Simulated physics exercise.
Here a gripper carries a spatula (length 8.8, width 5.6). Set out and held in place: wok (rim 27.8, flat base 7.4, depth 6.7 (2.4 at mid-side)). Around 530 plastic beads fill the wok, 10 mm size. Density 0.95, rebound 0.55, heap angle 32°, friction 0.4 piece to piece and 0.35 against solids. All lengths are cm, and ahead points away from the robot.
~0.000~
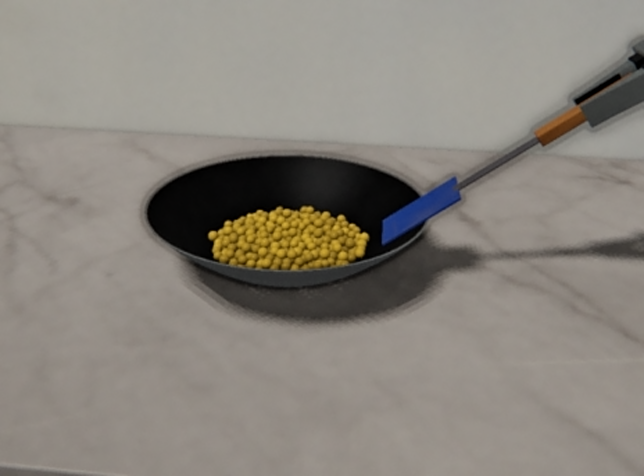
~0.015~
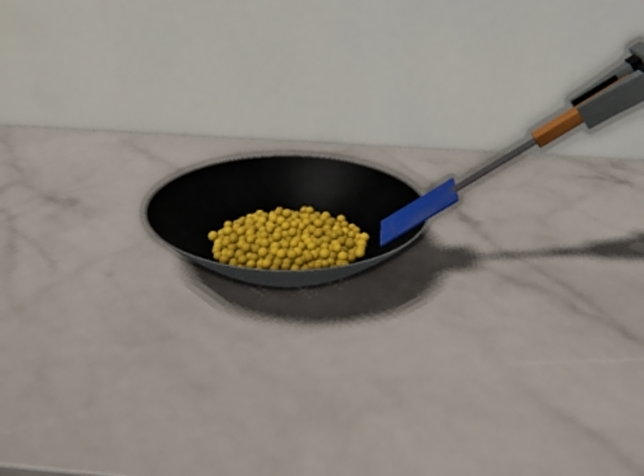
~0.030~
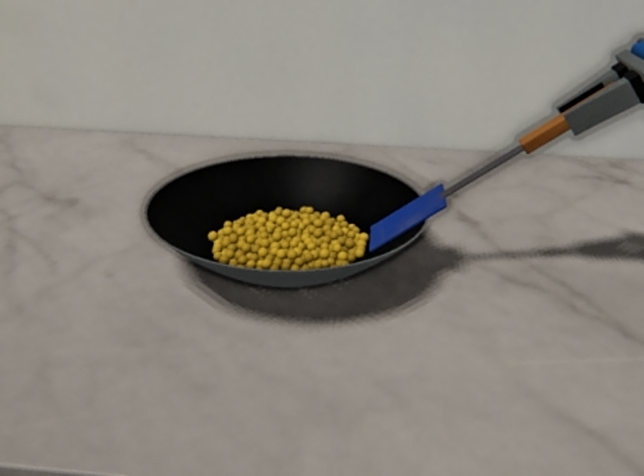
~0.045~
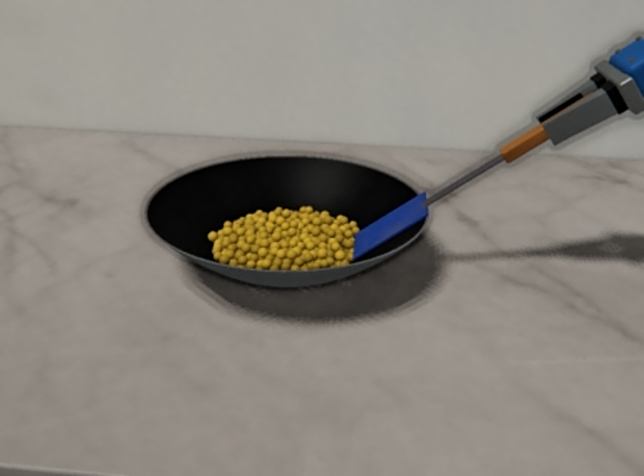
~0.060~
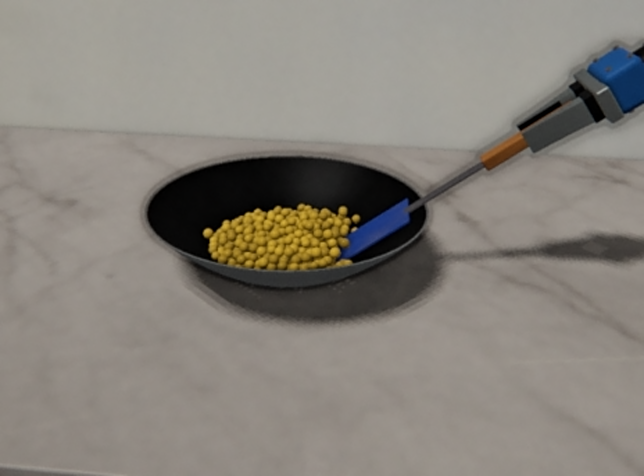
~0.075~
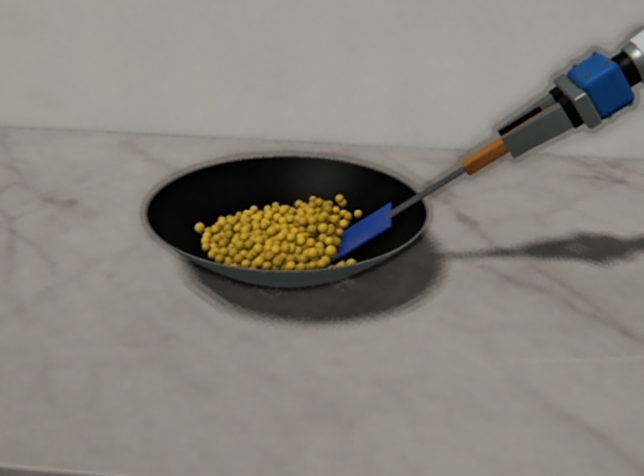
A robotic arm, grey and black with blue and orange parts, reaches in from the upper right above a pale marbled counter against a plain light wall, viewed from slightly above by a still camera. Its blue spatula rests inside a black wok holding a heap of small yellow beads. The spatula slides down and left into the heap, pushing beads leftward and upward.
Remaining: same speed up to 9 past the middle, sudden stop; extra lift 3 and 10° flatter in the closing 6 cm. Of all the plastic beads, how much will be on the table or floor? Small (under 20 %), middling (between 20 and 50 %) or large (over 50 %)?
A middling share, between 20 and 50 %, ends on the table or floor.
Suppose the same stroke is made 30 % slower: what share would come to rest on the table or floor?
In that case some 20 per cent.
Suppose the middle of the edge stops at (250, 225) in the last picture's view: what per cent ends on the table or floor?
Some 5 per cent.
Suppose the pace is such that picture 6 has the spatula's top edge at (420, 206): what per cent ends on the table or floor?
Some 10 per cent.
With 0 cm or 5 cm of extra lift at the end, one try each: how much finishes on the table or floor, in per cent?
About 25 and 25 per cent.
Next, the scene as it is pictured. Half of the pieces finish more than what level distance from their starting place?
About 4 cm.
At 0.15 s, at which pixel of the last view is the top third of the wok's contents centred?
Around (246, 218).
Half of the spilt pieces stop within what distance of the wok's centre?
Some 48 cm.
After 0.11 s, sloping 38°, highest piece 8 above the table; 529 in the wok.
After 0.15 s, sloping 35°, highest piece 9 above the table; 529 in the wok.
After 0.37 s, sloping 28°, highest piece 13 above the table; 392 in the wok, 36 on the table or floor, 101 on the blade or in flight.
After 1.42 s, sloping 28°, highest piece 7 above the table; 392 in the wok, 137 on the table or floor.
In the end, 392 in the wok, 137 on the table or floor. That is 26 % on the table or floor.
